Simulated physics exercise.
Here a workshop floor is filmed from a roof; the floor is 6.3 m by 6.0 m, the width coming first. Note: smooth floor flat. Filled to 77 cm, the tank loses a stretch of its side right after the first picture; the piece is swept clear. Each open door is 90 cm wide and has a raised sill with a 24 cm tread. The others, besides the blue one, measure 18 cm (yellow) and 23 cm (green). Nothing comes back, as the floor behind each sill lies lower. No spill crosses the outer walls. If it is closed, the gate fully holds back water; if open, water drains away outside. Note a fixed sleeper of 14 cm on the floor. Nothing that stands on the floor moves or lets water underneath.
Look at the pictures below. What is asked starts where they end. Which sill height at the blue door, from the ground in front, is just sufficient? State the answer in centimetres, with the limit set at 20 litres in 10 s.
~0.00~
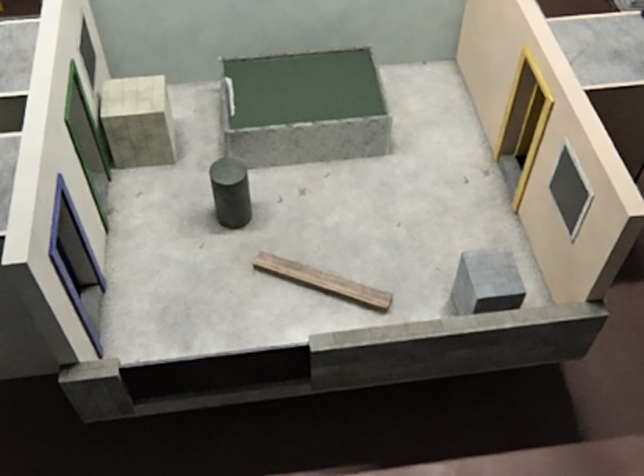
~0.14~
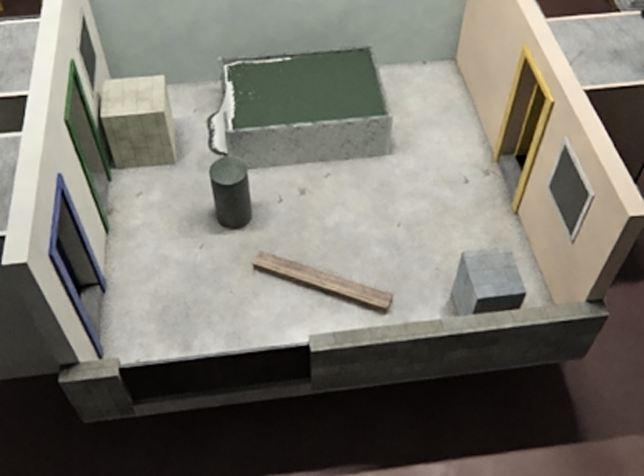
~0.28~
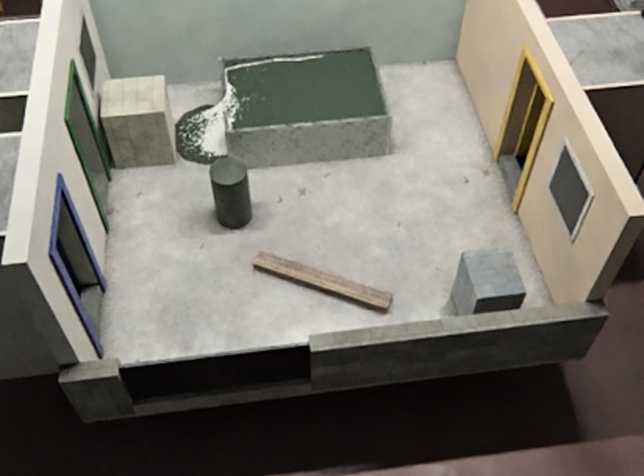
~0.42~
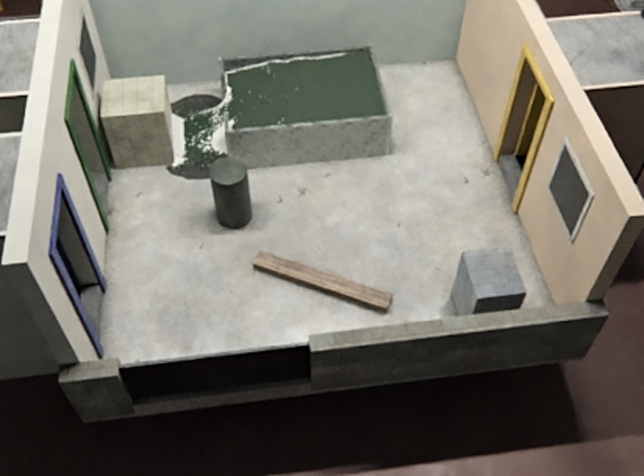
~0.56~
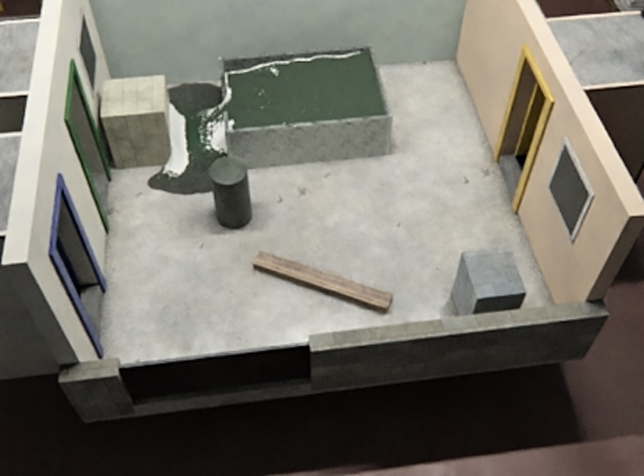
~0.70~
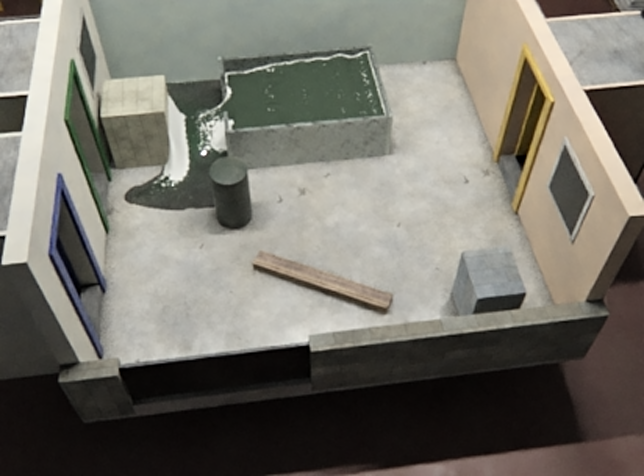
Just about 13.5 cm.
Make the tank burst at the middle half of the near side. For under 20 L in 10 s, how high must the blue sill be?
A minimum of about 13.5 cm.
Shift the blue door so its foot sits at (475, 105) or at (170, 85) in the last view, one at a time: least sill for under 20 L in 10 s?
Roughly 8.0 cm, then roughly 36 cm.
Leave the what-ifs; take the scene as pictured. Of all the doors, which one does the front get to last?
The yellow one.
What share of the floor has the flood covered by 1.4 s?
Around 25 per cent of the floor.
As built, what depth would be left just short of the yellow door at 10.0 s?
Some 3.5 centimetres.
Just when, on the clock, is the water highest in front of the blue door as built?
That happens close to 5.0 s on the clock.
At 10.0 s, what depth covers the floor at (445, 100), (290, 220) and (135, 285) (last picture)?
About 9, 8 and 9 cm respectively.
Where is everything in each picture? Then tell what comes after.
In the first frame, the tank at (303, 90) is whole and still, 77 cm deep; the blue door at (83, 279) is dry.
In the second frame, the gap is at (229, 121), the front 0.3 m out at a hidden place; the back of the tank holds 77 cm.
In the third frame, water pours out at (229, 122) and has run 0.8 m, to (181, 148); about 11 cm deep outside, 77 cm at the back.
In the fourth frame, water pours out at (229, 121) and has run 1.3 m, to a hidden place; about 9 cm deep outside, 77 cm at the back.
In the fifth frame, the gap is at (229, 122), the front 1.7 m out at a hidden place; the back of the tank holds 77 cm.
In the sixth frame, water pours out at (229, 121) and has run 2.0 m, to a hidden place; about 4 cm deep outside, 72 cm at the back; 2.2 m in a straight line remain to the blue door at (83, 279).
After 1.4 s water covers 25 % of the floor, deepest (56 cm) near (177, 141); it has not reached the blue door.
After 3.0 s water covers 50 % of the floor, deepest (41 cm) near (144, 129); 9 cm at the blue door, 0 litres in over its 24 cm sill.
After 10.0 s water covers 95 % of the floor, deepest (16 cm) near (449, 292); 9 cm at the blue door, 0 litres in over its 24 cm sill.
At the blue door as built, the water arrived by 1.6 s and peaked near 20 cm at 5.0 s.
With a sill of 11.5 cm, 35 litres would have come in within the 10 s; with 15.5 cm, 10 litres. So under 20 litres takes about 13.5 cm.
